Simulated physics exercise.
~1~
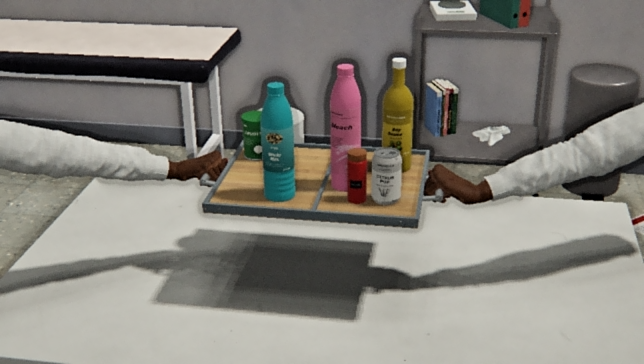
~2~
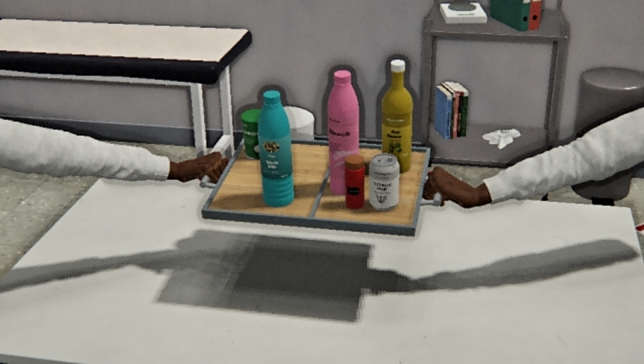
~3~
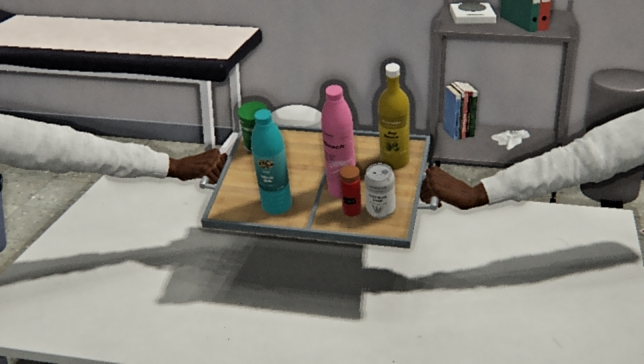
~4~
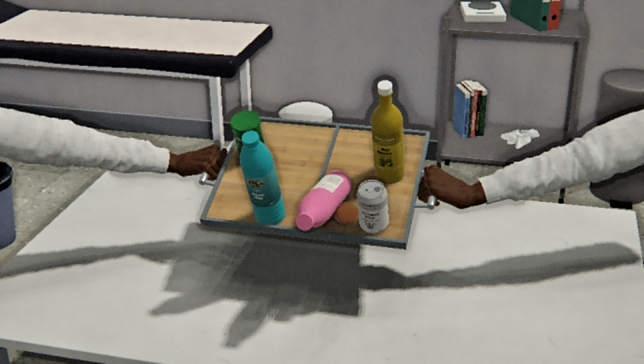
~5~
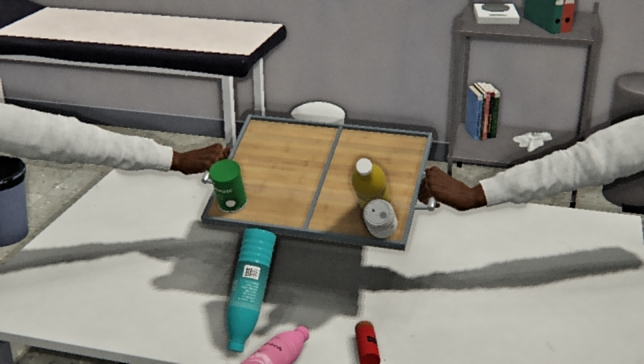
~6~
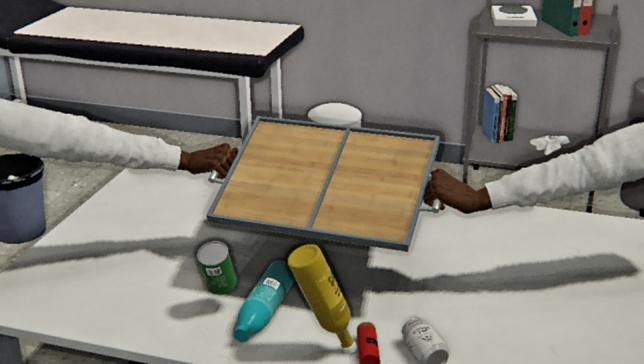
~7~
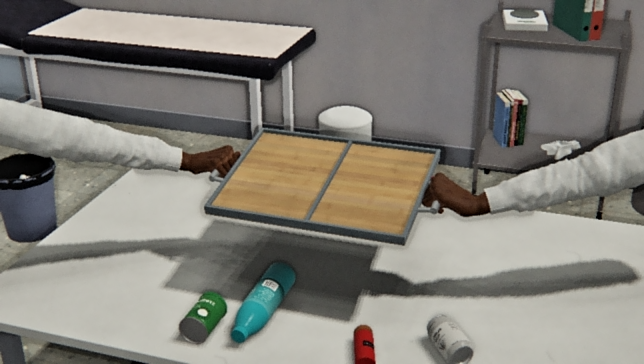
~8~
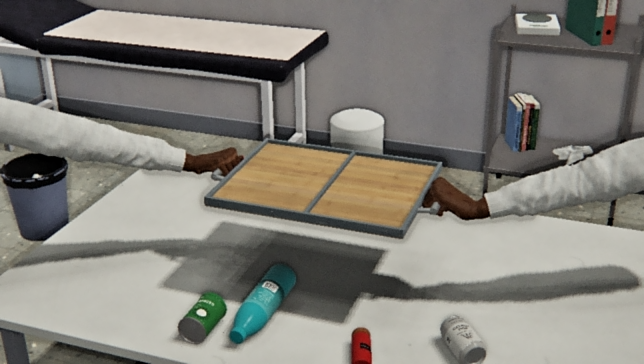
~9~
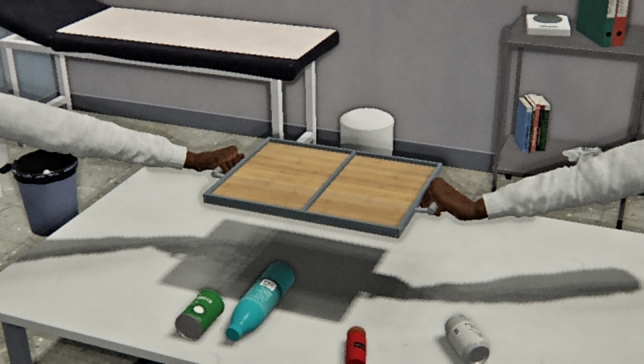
We see two hands hold a tray of bottles and small containers above a white table and tilt its near edge down until everything topples and tumbles off, then level the empty tray, with the turquoise bottle, green tin, red shaker and white can lying on the table.
